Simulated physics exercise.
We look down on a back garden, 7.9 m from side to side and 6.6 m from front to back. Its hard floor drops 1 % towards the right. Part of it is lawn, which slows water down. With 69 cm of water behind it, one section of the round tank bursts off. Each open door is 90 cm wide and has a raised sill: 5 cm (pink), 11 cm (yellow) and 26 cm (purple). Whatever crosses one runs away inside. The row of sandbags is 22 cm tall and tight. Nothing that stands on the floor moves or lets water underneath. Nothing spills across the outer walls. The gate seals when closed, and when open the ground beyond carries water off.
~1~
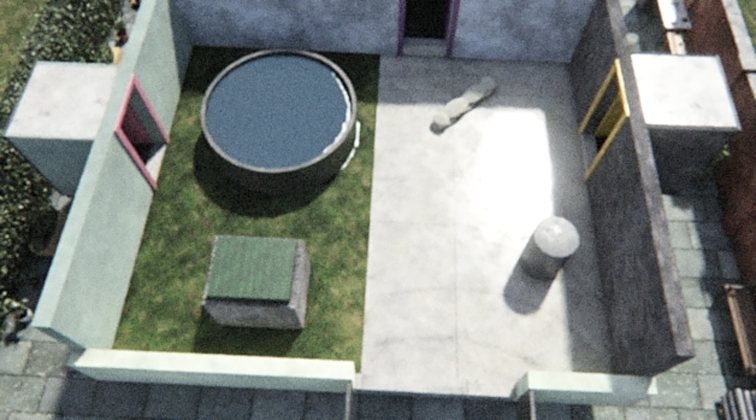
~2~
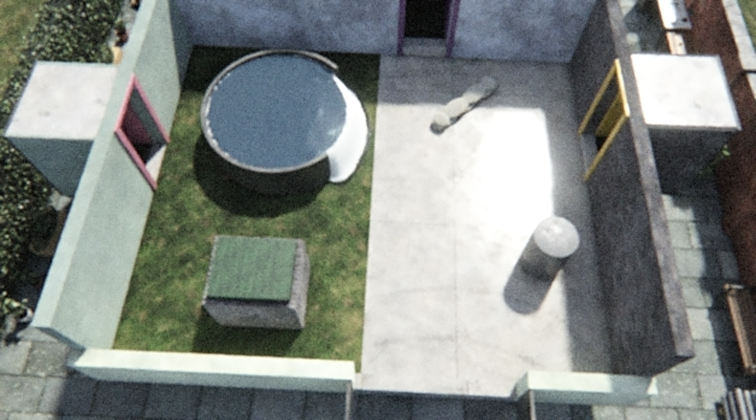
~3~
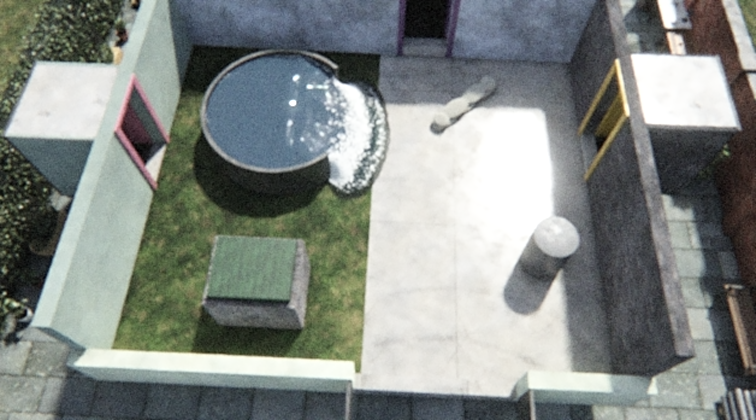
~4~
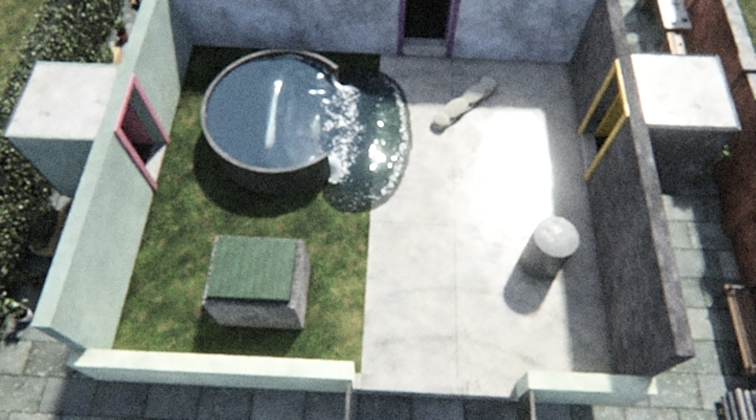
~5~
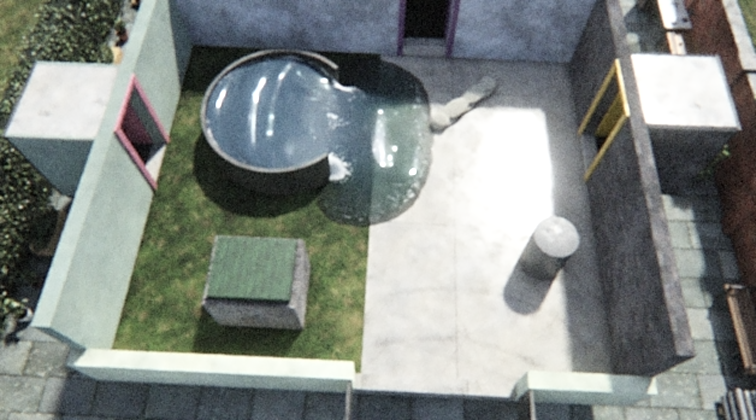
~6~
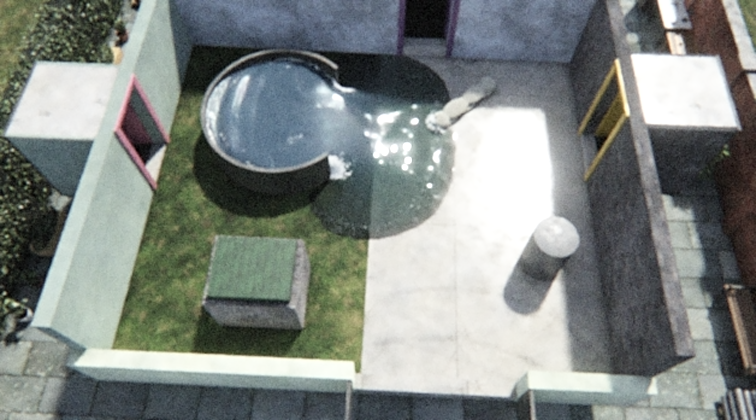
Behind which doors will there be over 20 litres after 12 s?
The water let in: At the pink door it does not reach the limit; at the yellow door it passes the limit; at the purple door it keeps below the limit.
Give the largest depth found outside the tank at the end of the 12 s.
Up to some 11 cm.
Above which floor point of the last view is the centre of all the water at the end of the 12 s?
At about (418, 193).
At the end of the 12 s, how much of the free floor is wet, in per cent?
Some 90 per cent of it.
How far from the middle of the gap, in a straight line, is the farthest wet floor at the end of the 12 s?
Some 6.2 m out.
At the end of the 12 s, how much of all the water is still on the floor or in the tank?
About 76 per cent.
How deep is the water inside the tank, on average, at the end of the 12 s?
Roughly 4 cm on average.
A moment later water covers 35 % of the floor and is deepest (36 cm) near (433, 130); pink door not reached, yellow door not reached, purple door 16 cm at the sill, 0 L in.
Soon after water covers 55 % of the floor and is deepest (38 cm) near (468, 62); pink door not reached, yellow door 23 cm at the sill, 16 L in, purple door 21 cm at the sill, 0 L in.
Next water covers 60 % of the floor and is deepest (33 cm) near (555, 72); pink door not reached, yellow door 23 cm at the sill, 109 L in, purple door 19 cm at the sill, 1 L in.
Later on water covers 75 % of the floor and is deepest (16 cm) near (565, 79); pink door not reached, yellow door 12 cm at the sill, 177 L in, purple door 11 cm at the sill, 1 L in.
At the end water covers 90 % of the floor and is deepest (11 cm) near (595, 385); pink door not reached, yellow door 8 cm at the sill, 181 L in, purple door 7 cm at the sill, 1 L in.
